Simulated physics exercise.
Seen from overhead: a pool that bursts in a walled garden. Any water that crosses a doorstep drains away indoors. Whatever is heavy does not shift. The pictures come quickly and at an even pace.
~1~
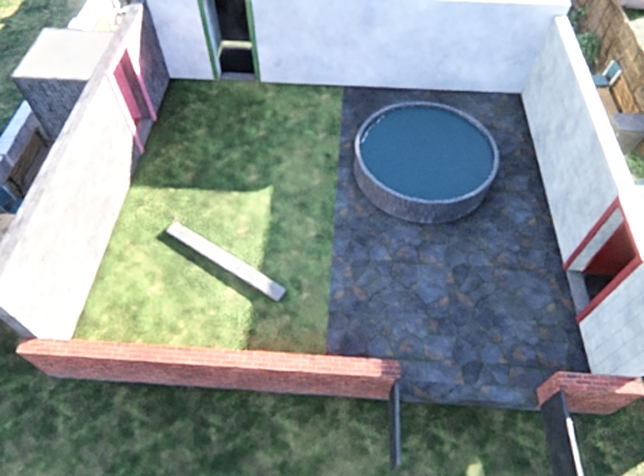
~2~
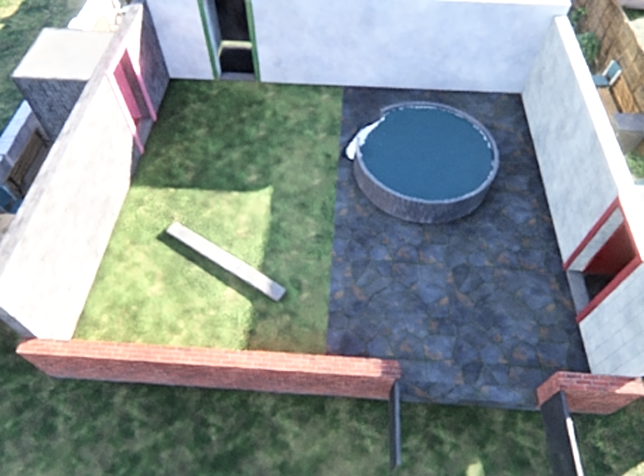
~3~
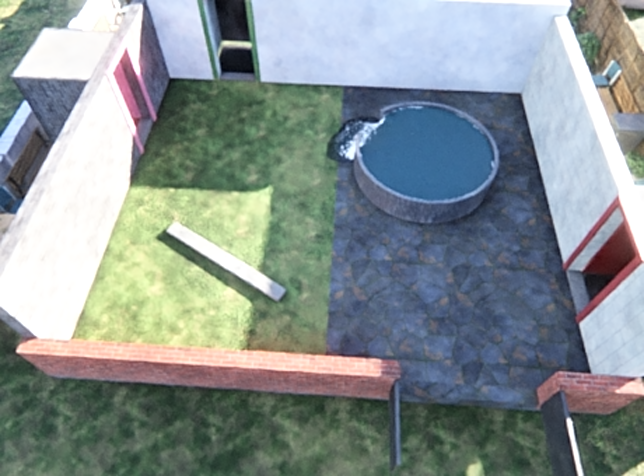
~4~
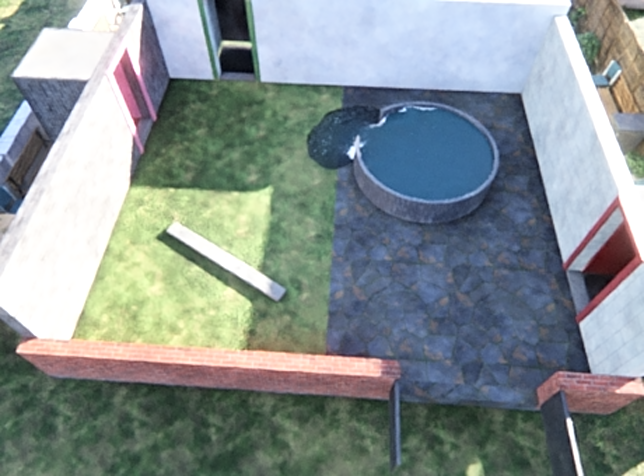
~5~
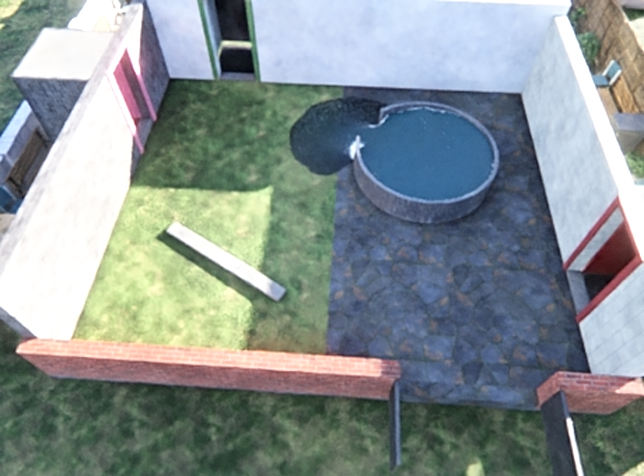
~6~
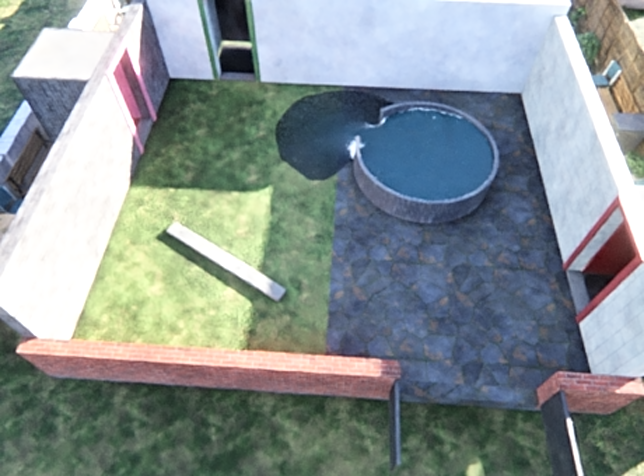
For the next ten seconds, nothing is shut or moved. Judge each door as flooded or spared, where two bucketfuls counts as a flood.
The pink door is spared, the red door is spared, the green door is flooded.
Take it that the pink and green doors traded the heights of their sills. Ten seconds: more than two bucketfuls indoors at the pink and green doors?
Results - pink door surpasses it, green door fails to reach it.
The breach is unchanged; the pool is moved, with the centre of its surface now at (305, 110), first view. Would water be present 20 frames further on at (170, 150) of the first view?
Soaked.
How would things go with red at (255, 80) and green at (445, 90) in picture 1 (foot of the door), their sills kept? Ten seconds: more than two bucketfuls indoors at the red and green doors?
First the red, which crosses the line, then the green, which stays on the safe side.
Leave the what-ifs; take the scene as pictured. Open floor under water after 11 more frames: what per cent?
My estimate is roughly 20 percent.
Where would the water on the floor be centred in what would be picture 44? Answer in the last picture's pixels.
I'd put it at around (326, 149).
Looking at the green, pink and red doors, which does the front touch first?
I'd go with the one in green.
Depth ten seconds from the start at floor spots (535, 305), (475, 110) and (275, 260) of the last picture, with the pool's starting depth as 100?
Roughly 0, 4 and 12 per cent, in turn.
A moment on, water covers 10 % of the floor; the pink door not reached, the red door not reached, the green door not reached.
Next, water covers 20 % of the floor; the pink door not reached, the red door not reached, the green door wet at the sill, nothing in.
Then, water covers 30 % of the floor; the pink door not reached, the red door not reached, the green door under two buckets in.
Later, water covers 45 % of the floor; the pink door wet at the sill, nothing in, the red door not reached, the green door over two buckets in.
In the end, water covers 70 % of the floor; the pink door wet at the sill, nothing in, the red door not reached, the green door over two buckets in.
